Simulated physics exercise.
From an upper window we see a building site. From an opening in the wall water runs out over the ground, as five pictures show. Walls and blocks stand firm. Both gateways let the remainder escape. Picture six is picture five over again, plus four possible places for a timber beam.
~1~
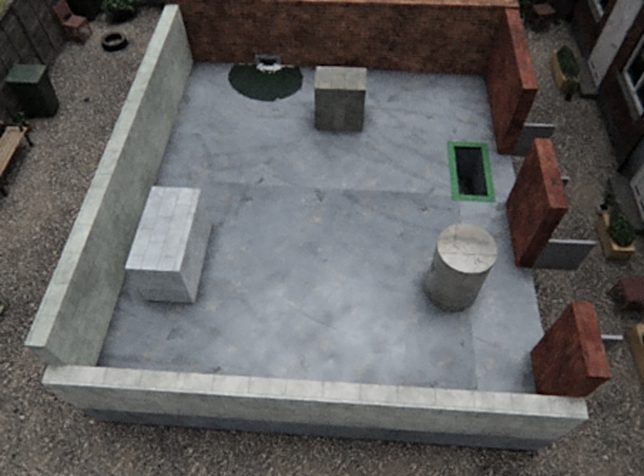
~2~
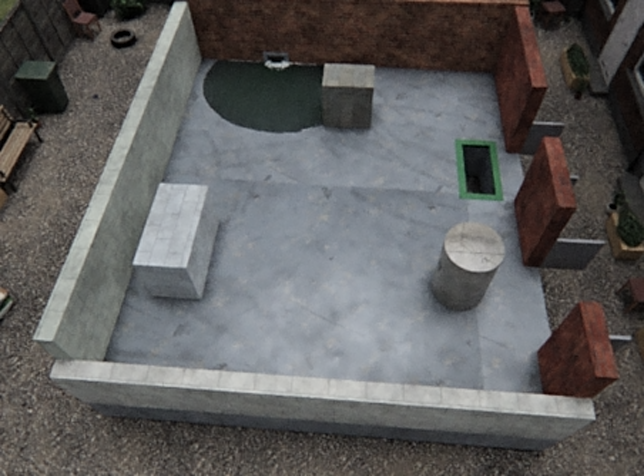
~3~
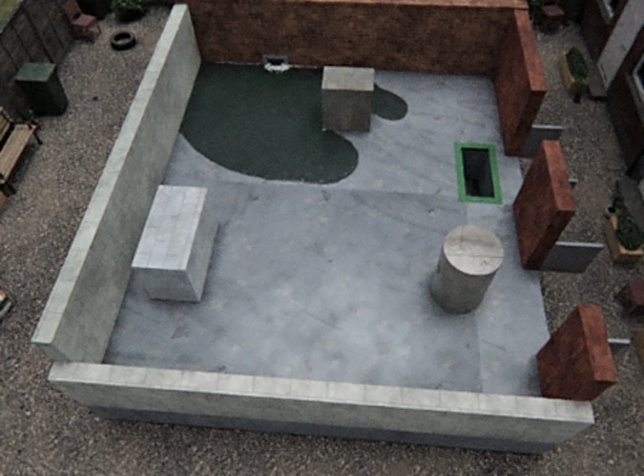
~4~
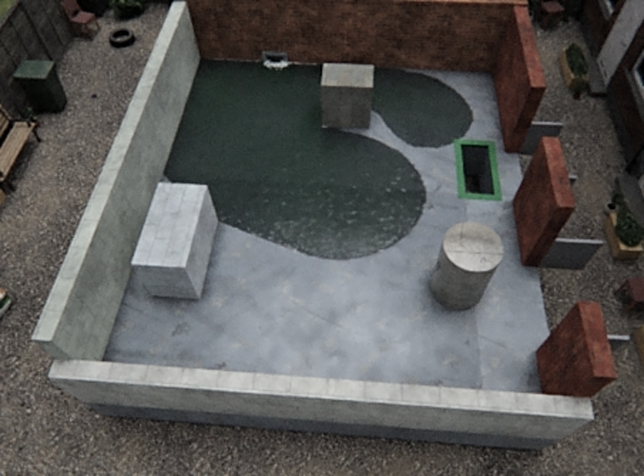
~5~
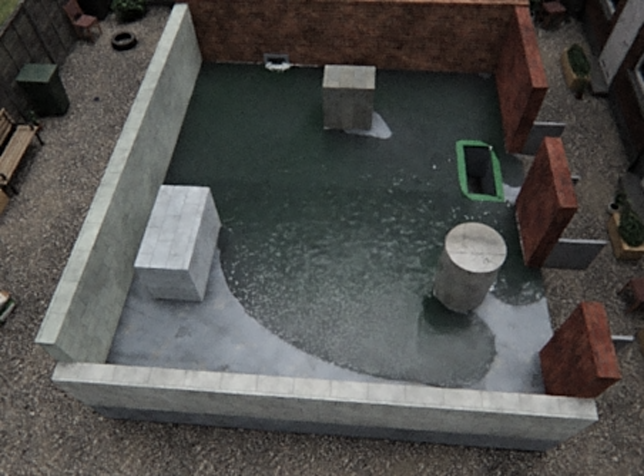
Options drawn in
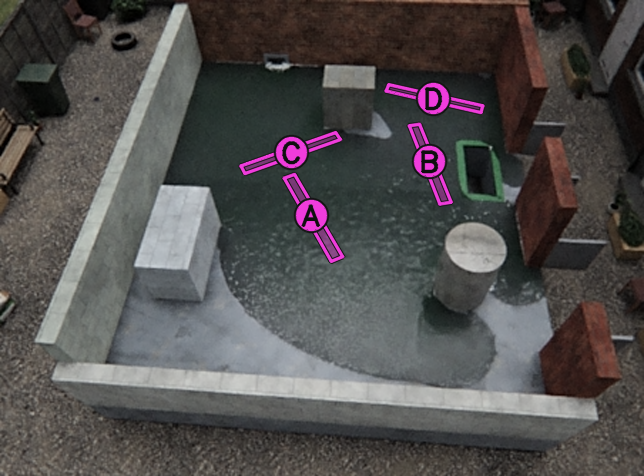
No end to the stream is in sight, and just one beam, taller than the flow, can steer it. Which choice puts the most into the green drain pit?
It is C.
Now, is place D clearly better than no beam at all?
No, hardly at all.
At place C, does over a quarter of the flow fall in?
Yes.
On the marked copy, A from (289, 176) to (336, 258); B from (414, 125) to (445, 203); C from (242, 169) to (338, 136); D from (387, 87) to (481, 109).
For place A, about 24 % of the stream runs into the green drain pit, about 76 % out by the gates.
For place B, about 20 % of the stream runs into the green drain pit, about 79 % out by the gates.
For place C, about 37 % of the stream runs into the green drain pit, about 63 % out by the gates.
For place D, about 24 % of the stream runs into the green drain pit, about 76 % out by the gates.
